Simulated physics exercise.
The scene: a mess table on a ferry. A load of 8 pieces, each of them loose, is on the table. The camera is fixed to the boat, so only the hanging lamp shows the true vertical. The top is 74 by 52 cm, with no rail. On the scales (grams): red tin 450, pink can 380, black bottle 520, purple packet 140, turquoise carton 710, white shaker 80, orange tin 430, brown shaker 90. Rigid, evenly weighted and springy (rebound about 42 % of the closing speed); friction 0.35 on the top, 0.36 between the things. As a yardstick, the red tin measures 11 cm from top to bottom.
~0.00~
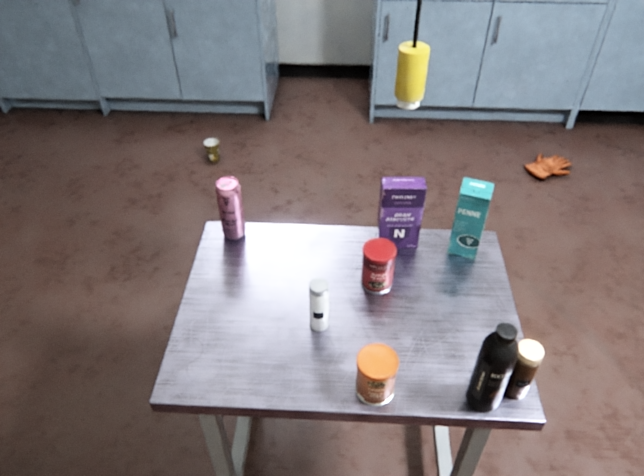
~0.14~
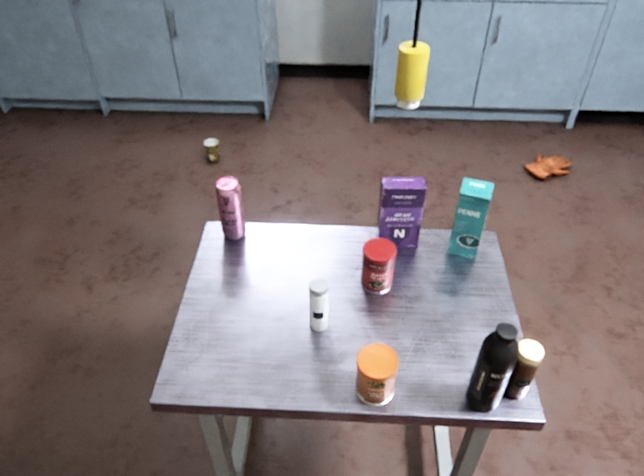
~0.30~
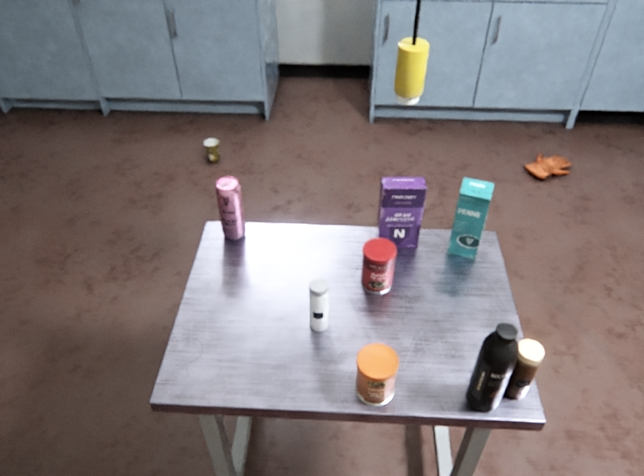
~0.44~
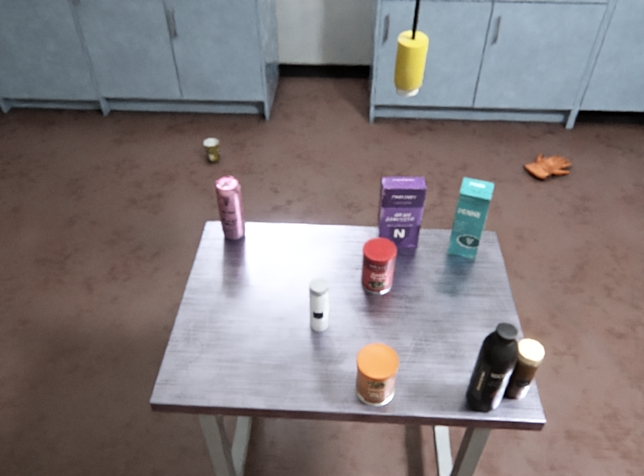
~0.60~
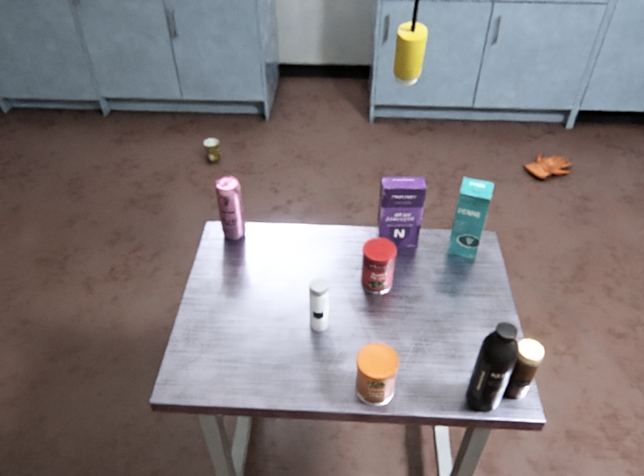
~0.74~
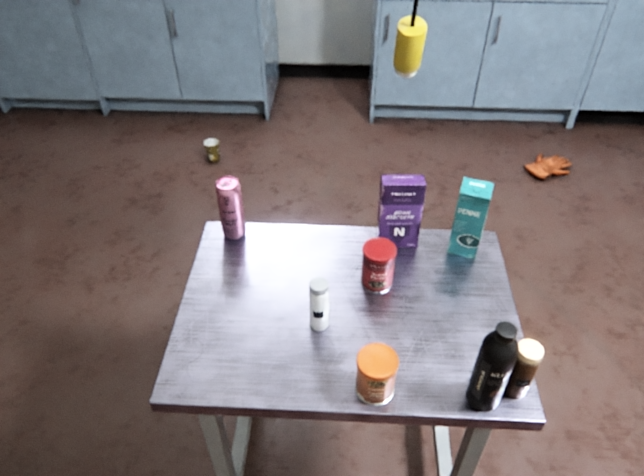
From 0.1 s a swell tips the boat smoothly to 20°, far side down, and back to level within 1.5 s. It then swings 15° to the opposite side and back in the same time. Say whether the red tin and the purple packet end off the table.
The red tin remains on top; the purple packet goes over the edge.
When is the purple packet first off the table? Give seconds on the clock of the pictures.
Near 0.9 s.
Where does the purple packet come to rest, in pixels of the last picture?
Around (484, 319).
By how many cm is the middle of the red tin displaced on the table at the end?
About 0 cm.
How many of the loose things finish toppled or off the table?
4 of them.
After 1.14 s, heel 13°, far side down; purple packet now off the table; white shaker on its side; brown shaker tipped 18° from how it sat.
After 1.34 s, heel 5°, far side down; white shaker on its side; brown shaker on its side; black bottle tipped 48° from how it sat.
After 1.54 s, boat level; black bottle on its side; white shaker on its side; brown shaker on its side.
After 2.44 s, heel 14°, near side down; black bottle on its side; white shaker on its side; brown shaker on its side.
At rest (5.9 s), off the table, purple packet; tipped over on the table, black bottle, white shaker and brown shaker; the other 4 in place, give or take 5 cm. In the last view, red tin near (378, 265), purple packet near (484, 319).
